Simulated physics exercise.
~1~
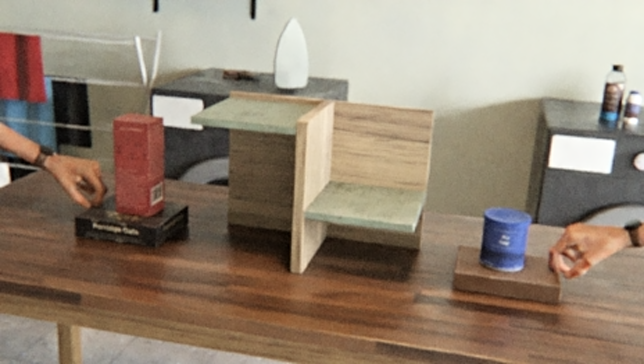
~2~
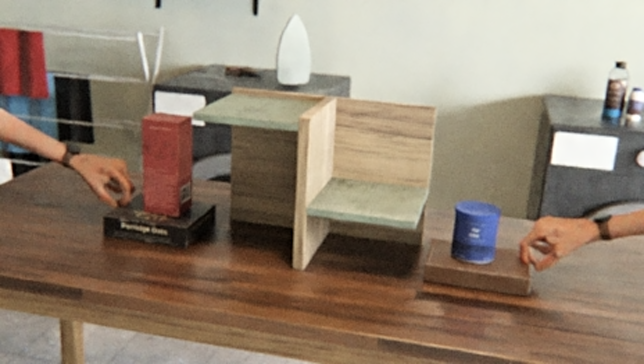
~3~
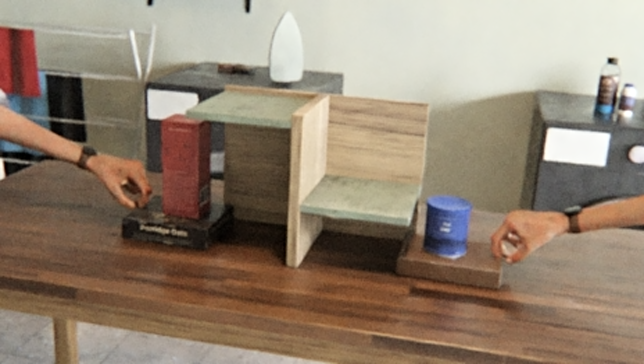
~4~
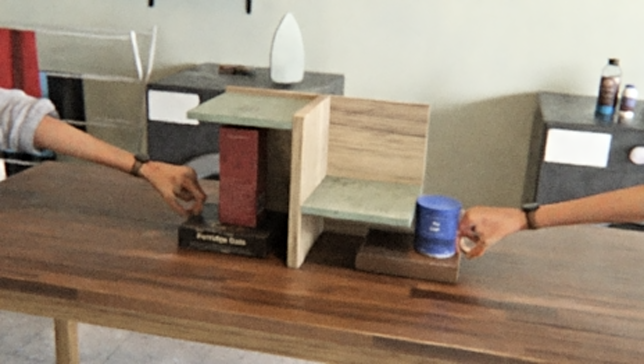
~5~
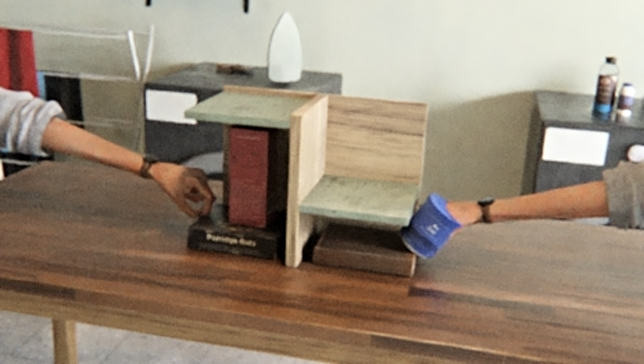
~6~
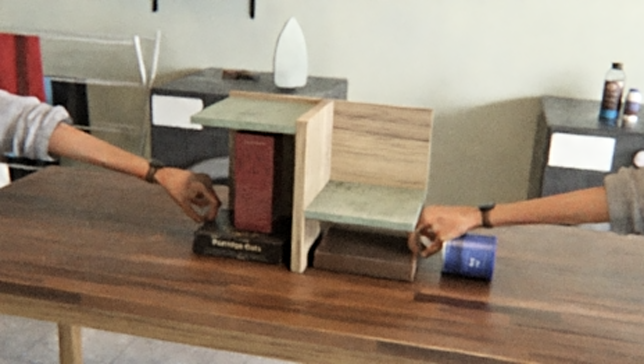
On a wooden table, hands sliding a red carton on a black packet under a shelf, while a blue tin gets knocked off its brown tray.
